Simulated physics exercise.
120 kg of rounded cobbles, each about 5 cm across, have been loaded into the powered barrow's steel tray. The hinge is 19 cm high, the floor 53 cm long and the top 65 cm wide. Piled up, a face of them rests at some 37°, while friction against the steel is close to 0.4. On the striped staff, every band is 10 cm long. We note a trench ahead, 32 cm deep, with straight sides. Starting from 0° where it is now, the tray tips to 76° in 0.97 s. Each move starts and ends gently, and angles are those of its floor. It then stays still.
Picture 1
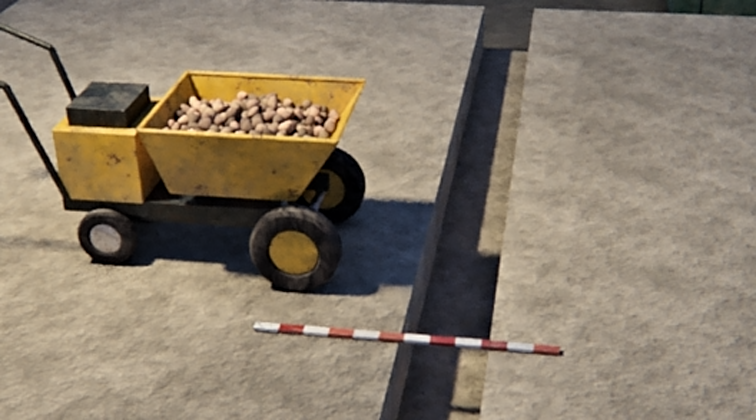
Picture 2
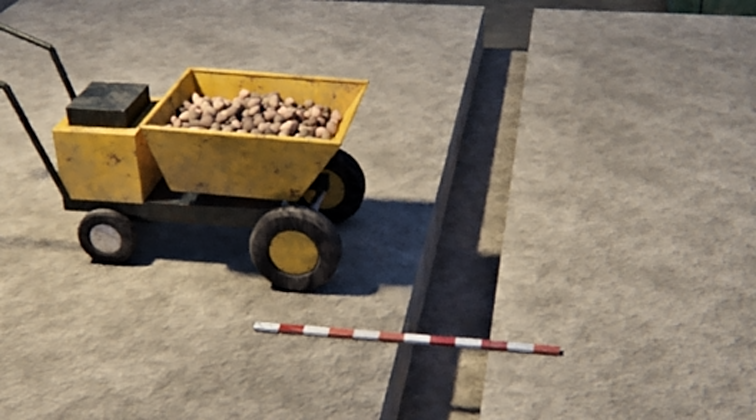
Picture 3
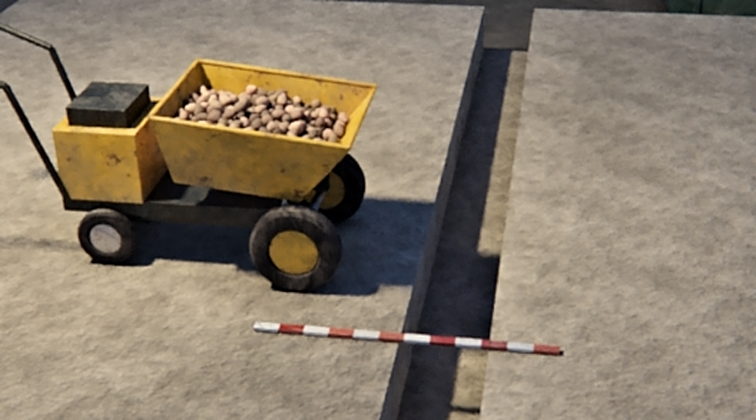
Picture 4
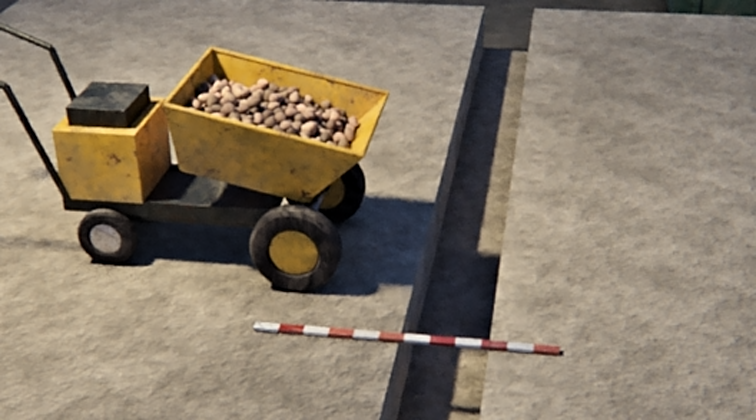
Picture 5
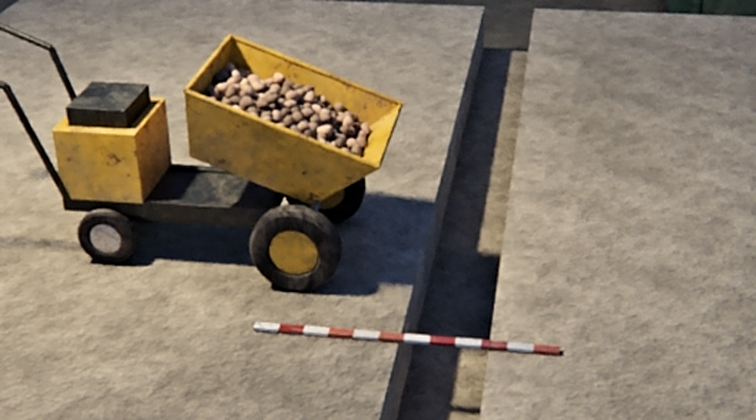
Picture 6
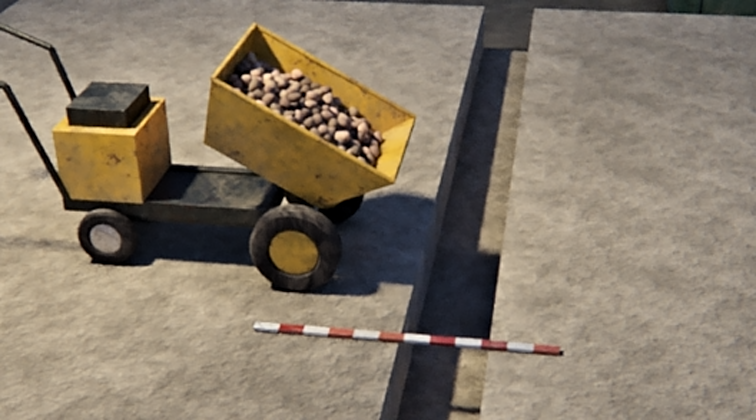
A yellow barrow's tray of brown stones tilts steadily toward a trench on the right.
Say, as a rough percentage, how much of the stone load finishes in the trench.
Roughly 87 out of 100.
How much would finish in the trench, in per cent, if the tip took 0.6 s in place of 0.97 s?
Close to 70 percent, then.
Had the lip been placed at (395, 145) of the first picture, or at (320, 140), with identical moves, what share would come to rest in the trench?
From the first spot near 25, from the second near 100 per cent.
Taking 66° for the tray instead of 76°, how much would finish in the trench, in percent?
I'd expect around 65 in a hundred.
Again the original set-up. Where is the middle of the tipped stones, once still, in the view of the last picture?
Their middle lands near (469, 309).
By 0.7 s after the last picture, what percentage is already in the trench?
By that moment, roughly 35 per cent of the load.
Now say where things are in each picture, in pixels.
In the first picture, the tray is at 0°, its lip at (337, 142); the top of the load is at (236, 107).
In the second picture, the tray is at 2°, its lip at (341, 144); the top of the load is at (237, 106).
In the third picture, the tray is at 6°, its lip at (350, 148); the top of the load is at (234, 101).
In the fourth picture, the tray is at 12°, its lip at (363, 156); the top of the load is at (224, 91).
In the fifth picture, the tray is at 20°, its lip at (379, 168); the top of the load is at (235, 81).
In the sixth picture, lip at (394, 183), floor tilted 29°, highest stones at (252, 73).
Then, 0.3 s after the last picture the floor is at 64°, 100 % in the tray; the foremost stones are at (425, 214).
Then, 0.7 s after the last picture the floor is at 76°, 59 % in the tray, 35 % in the trench, 6 % past the trench; the foremost stones are at (539, 279).
Then, 1.0 s after the last picture the floor is at 76°, 22 % in the tray, 66 % in the trench, 13 % past the trench; the foremost stones are at (667, 281).
Then, 3.0 s after the last picture the floor is at 76°, 0 % in the tray, 87 % in the trench, 13 % past the trench; the foremost stones are past the picture's edge.
